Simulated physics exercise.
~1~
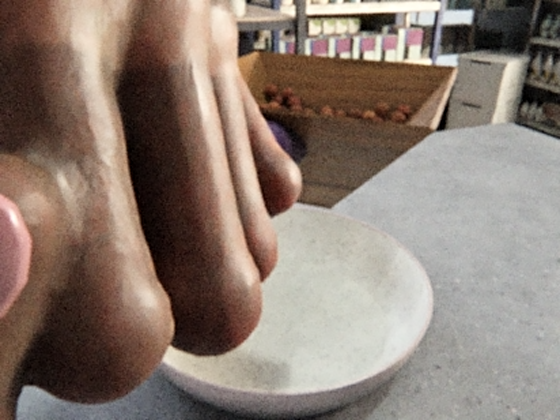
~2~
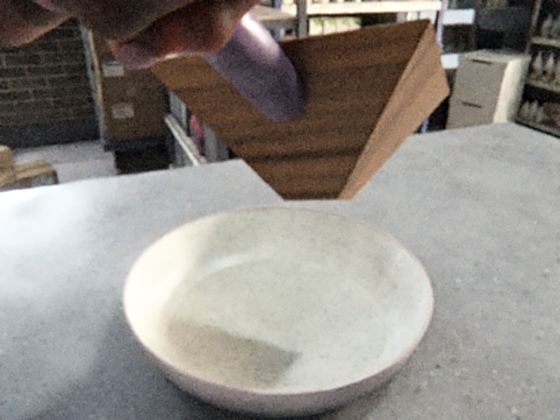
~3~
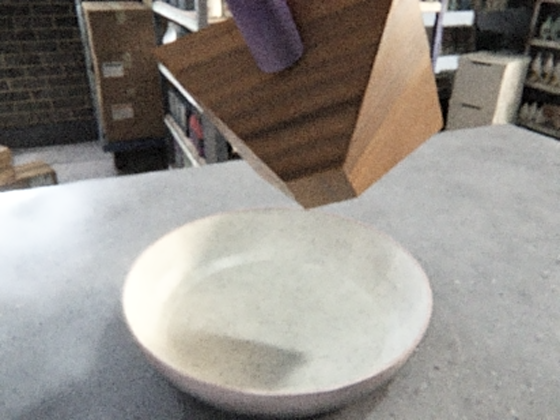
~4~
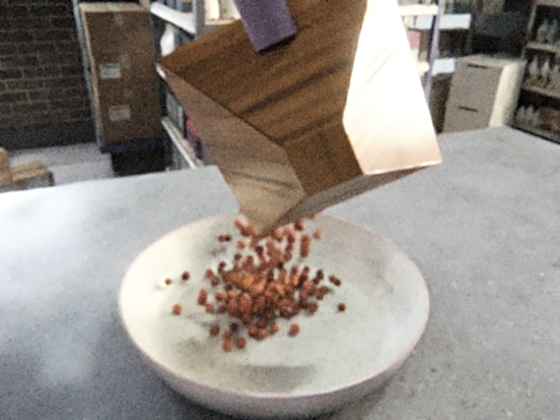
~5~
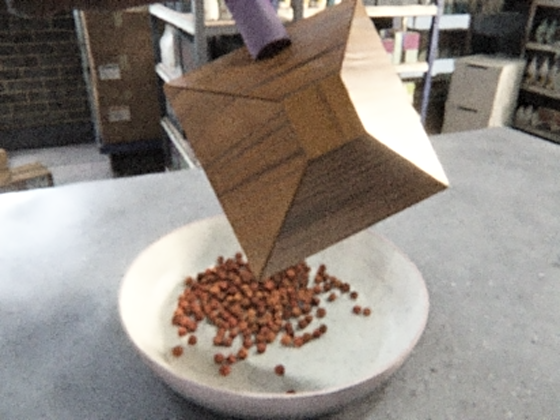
On a grey surface, a hand tips a wooden scoop, pouring reddish-brown pellets into a pale dish.
